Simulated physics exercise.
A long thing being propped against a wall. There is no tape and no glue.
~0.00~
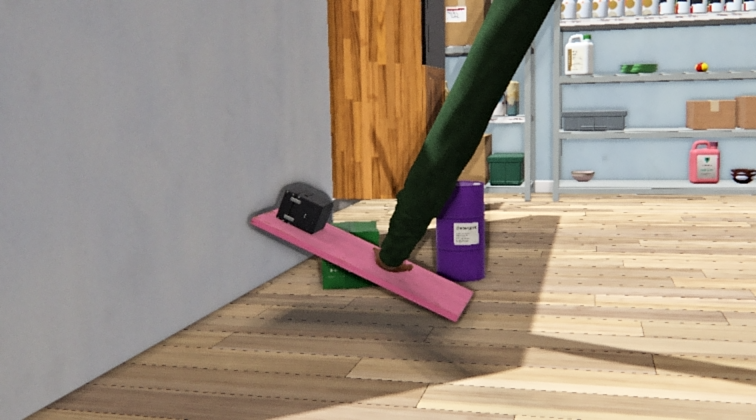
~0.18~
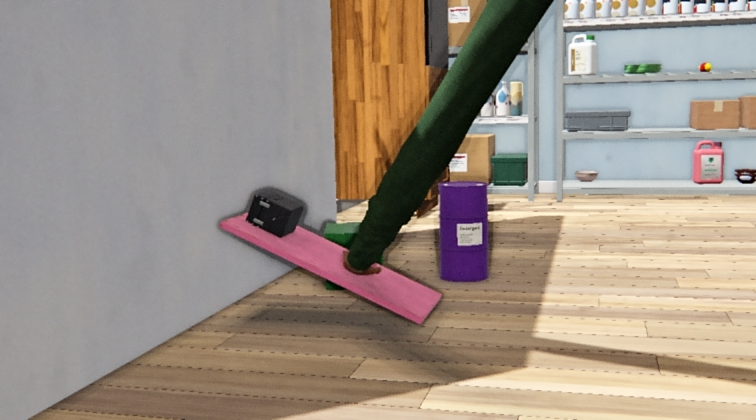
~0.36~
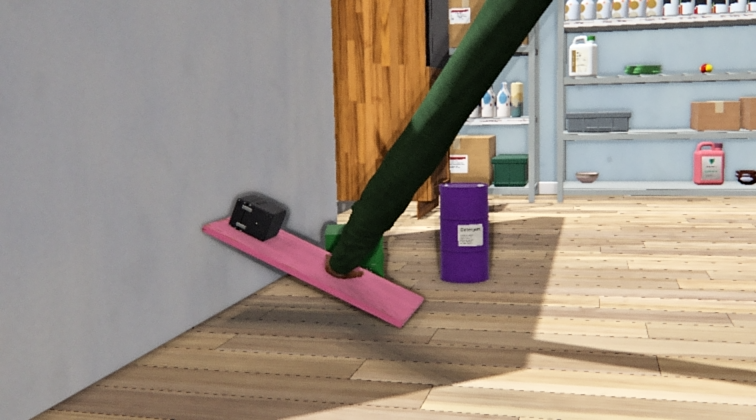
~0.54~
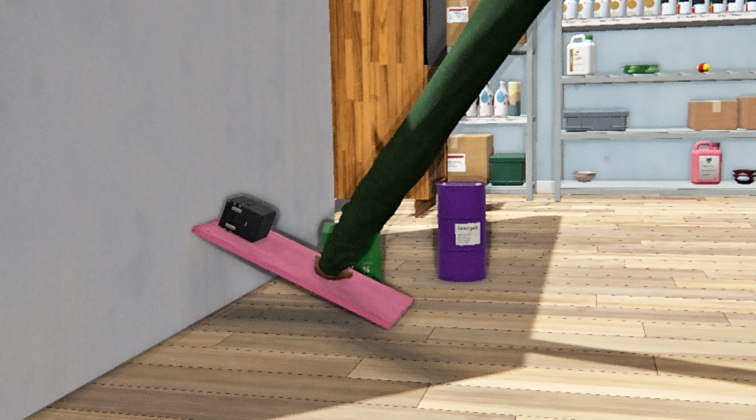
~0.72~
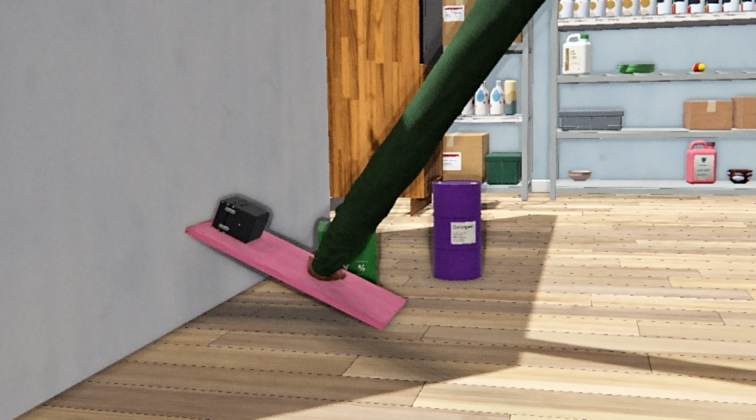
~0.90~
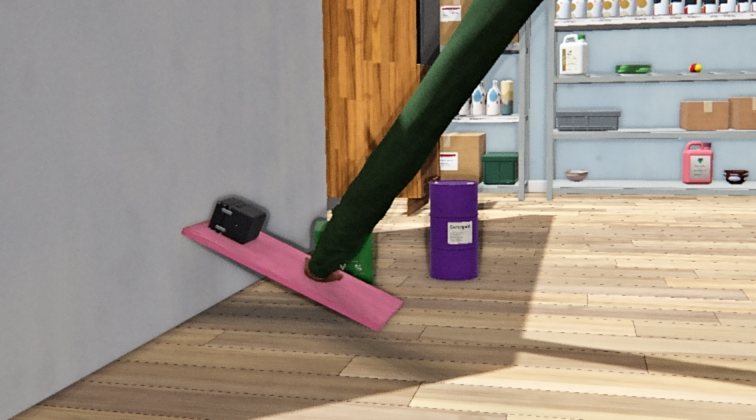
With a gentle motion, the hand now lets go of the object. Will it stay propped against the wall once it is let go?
Most likely it shifts.
After 1.10 s, pink board sunk by 5° near (299, 277).
After 1.20 s, pink board sunk by 19° near (306, 303).
After 1.30 s, pink board sunk by 23° near (308, 307).
After 1.70 s, pink board sunk by 24° near (308, 312).
At rest (2.7 s), moved from the start, pink board; the other 2 in place. Seen from the same camera at the end, pink board near (308, 312). The board gives way.
